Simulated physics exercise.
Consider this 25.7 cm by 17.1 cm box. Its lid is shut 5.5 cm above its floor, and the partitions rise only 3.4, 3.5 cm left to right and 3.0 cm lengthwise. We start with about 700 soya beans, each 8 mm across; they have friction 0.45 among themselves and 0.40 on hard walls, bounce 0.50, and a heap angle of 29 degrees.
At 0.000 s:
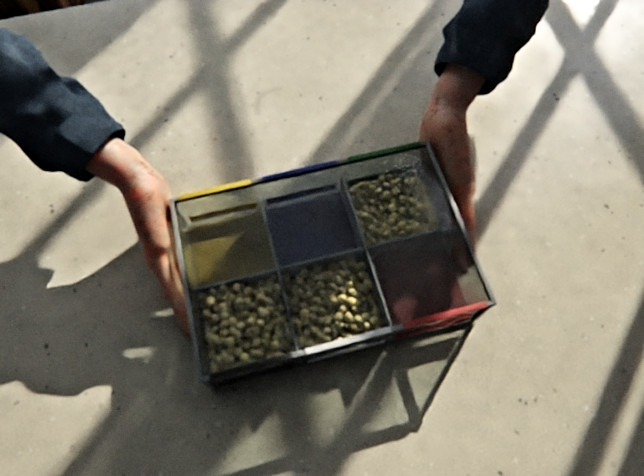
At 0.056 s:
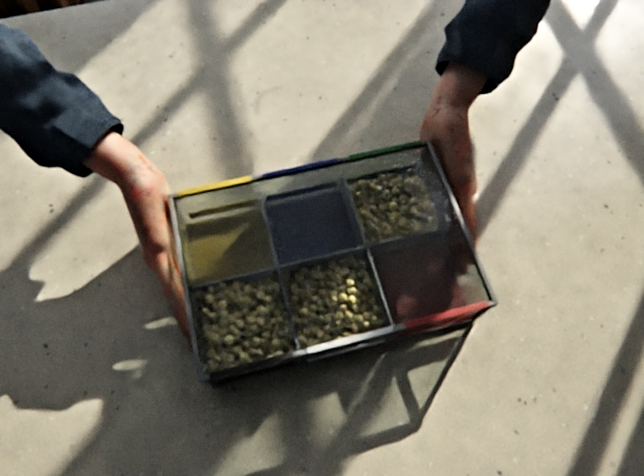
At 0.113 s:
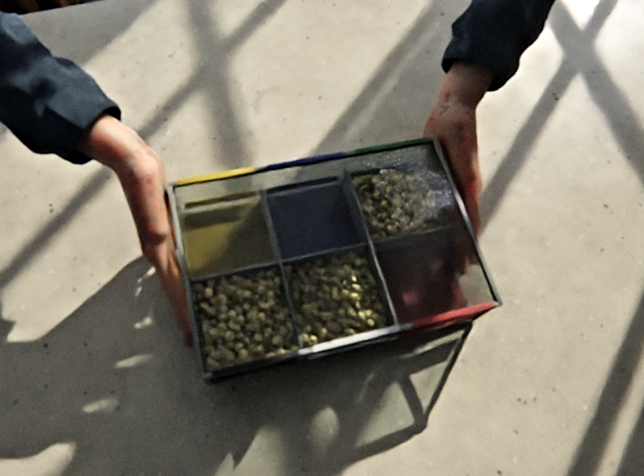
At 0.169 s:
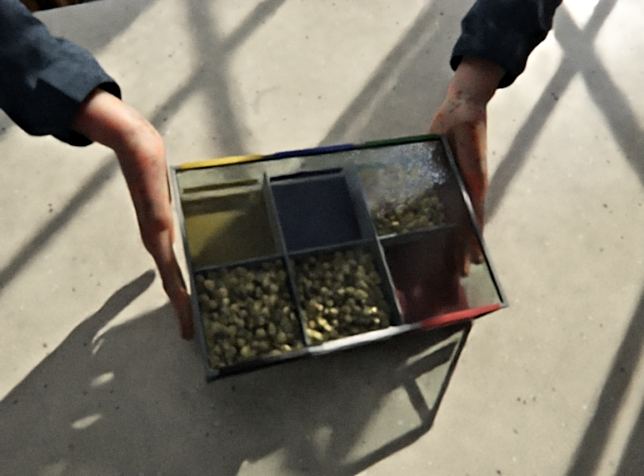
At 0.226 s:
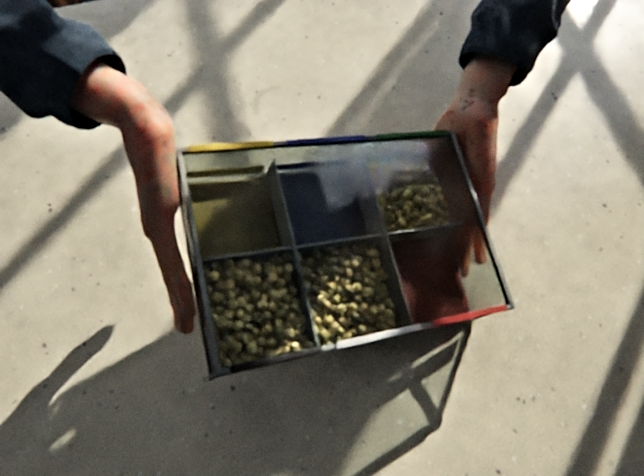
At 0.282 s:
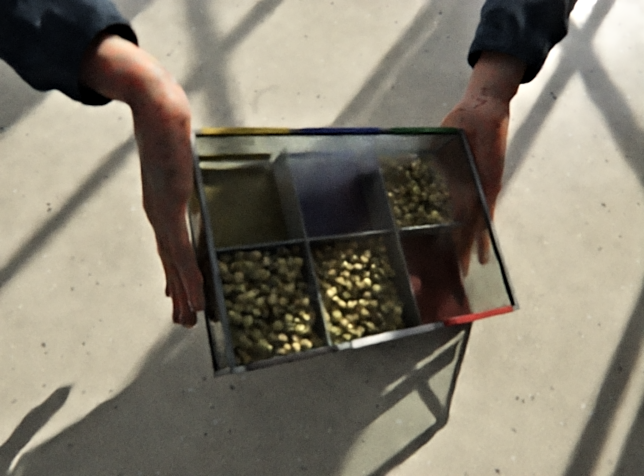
Two hands in dark sleeves held a glass-topped box of six compartments, three of them filled with small pale beans, above a sunlit grey surface, then tilted and turned it slightly.
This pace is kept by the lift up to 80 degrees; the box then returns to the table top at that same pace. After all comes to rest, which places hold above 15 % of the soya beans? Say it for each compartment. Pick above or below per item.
Red = above; blue = below; green = above; yellow = below; white = above; black = above.
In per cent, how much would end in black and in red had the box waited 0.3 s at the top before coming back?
Black keeps 20% and red keeps 30%.
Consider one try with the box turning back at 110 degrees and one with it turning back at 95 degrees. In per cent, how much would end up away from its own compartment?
About 50 and about 45 per cent, in that order.
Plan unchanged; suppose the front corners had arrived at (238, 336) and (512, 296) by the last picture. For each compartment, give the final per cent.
Red 30; blue 0; green 30; yellow 0; white 25; black 15.
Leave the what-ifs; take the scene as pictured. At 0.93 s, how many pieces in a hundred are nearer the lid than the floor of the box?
Close to 40 in a hundred.
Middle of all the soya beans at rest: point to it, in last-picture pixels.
Centre at rest, approx.: (370, 297) px.
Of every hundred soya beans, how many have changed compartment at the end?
I'd put it at about 35 per cent.
Then, at 0.93 s, tilt 78 degrees; red 10 %, green 25 %, white 35 %, black 30 %.
After 1.36 s, tilt 33 degrees; red 25 %, green 20 %, white 30 %, black 25 %.
After 1.87 s, tilt 0 degrees; red 25 %, green 20 %, white 30 %, black 25 %.
At rest (2.8 s), red 25 %, blue 0 %, green 20 %, yellow 0 %, white 30 %, black 25 %.
